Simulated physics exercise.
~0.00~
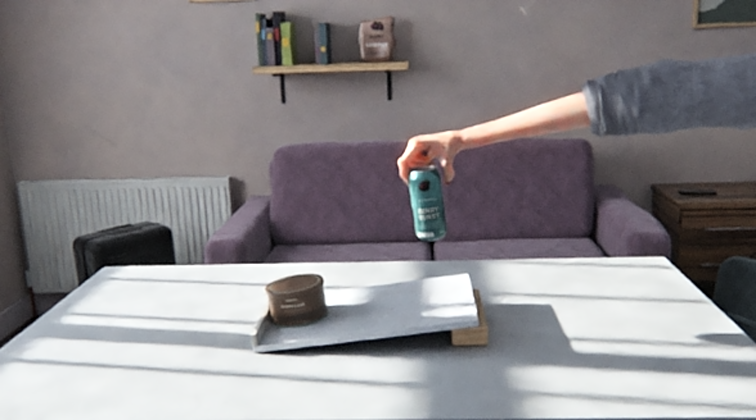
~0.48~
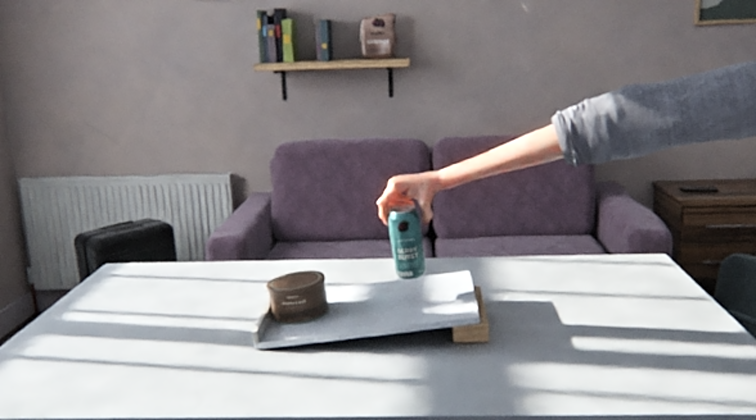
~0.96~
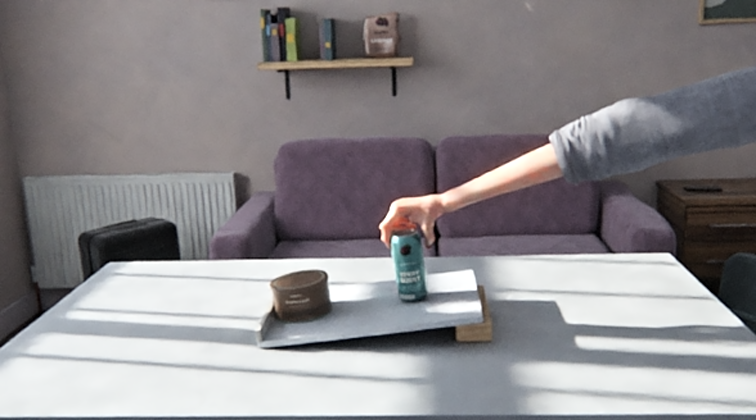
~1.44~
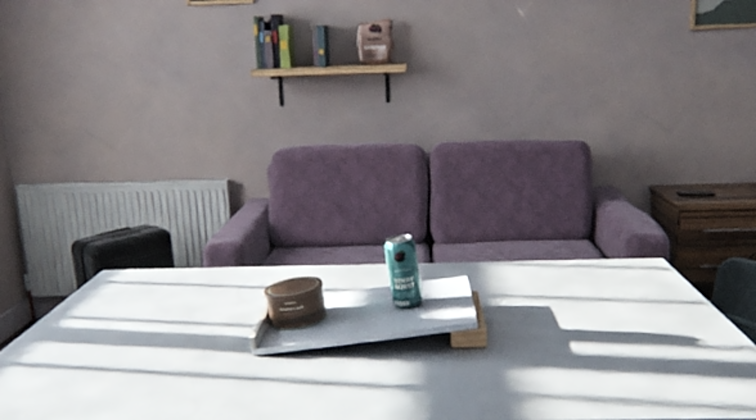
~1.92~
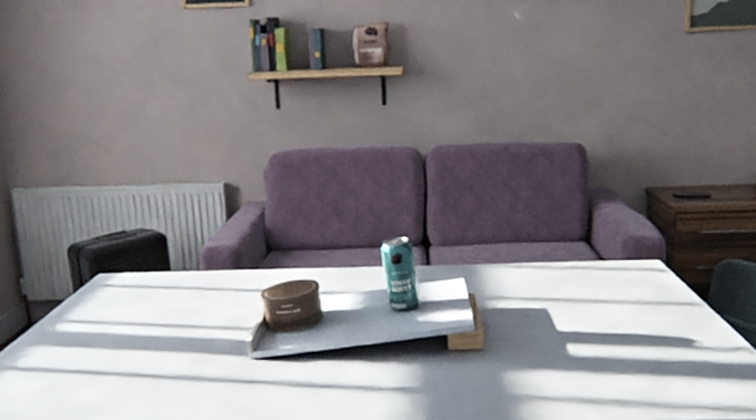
A hand lowers a turquoise can upright onto a sloping board, releases it, and it stays.
